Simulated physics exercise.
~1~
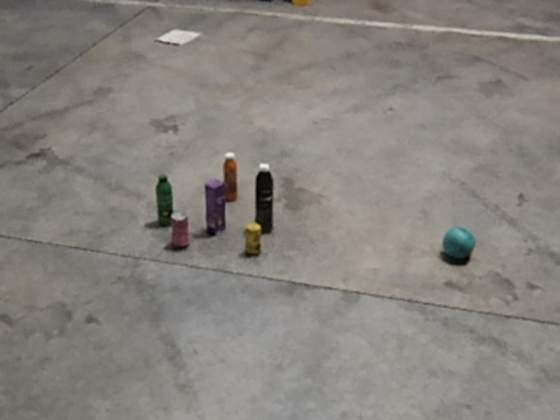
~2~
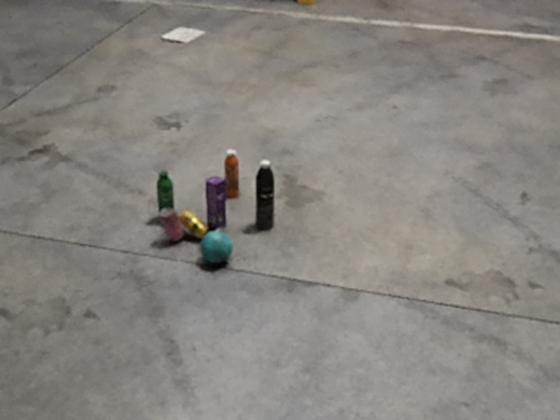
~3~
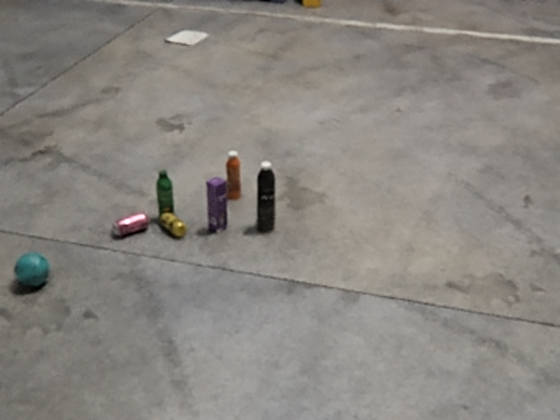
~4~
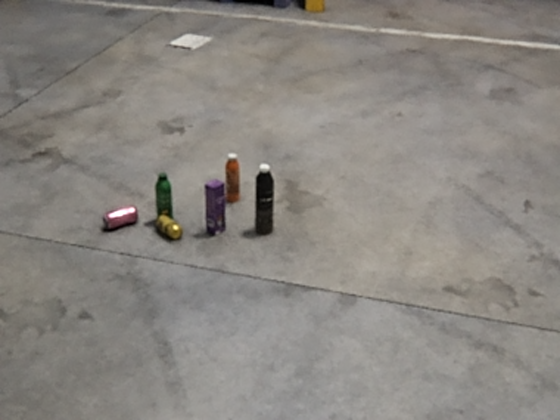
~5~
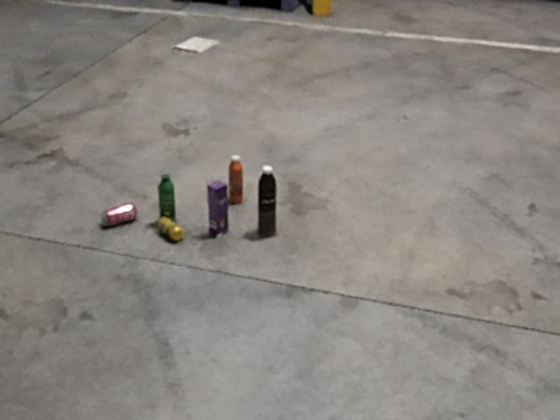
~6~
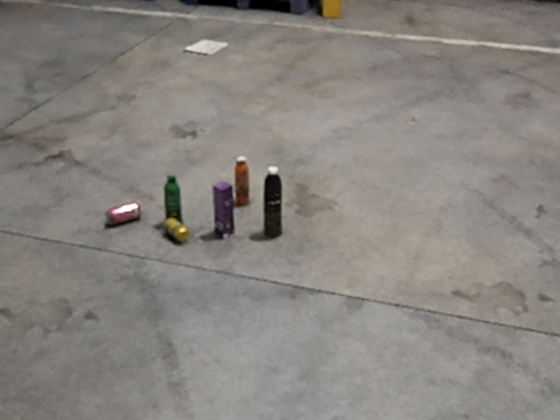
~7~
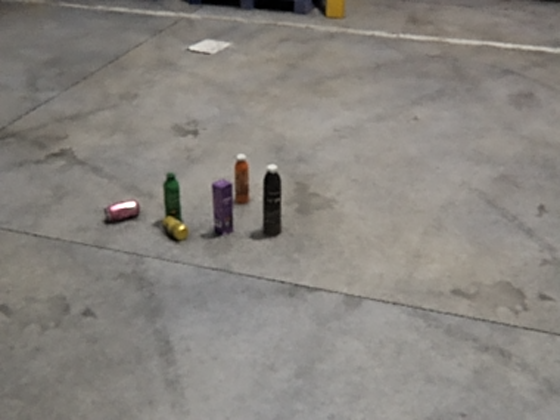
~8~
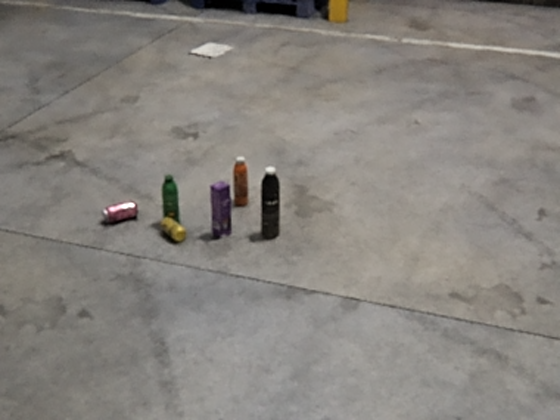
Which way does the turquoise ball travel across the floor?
The turquoise ball rolls to the left, passing in front of the standing bottles as it hits the cans.
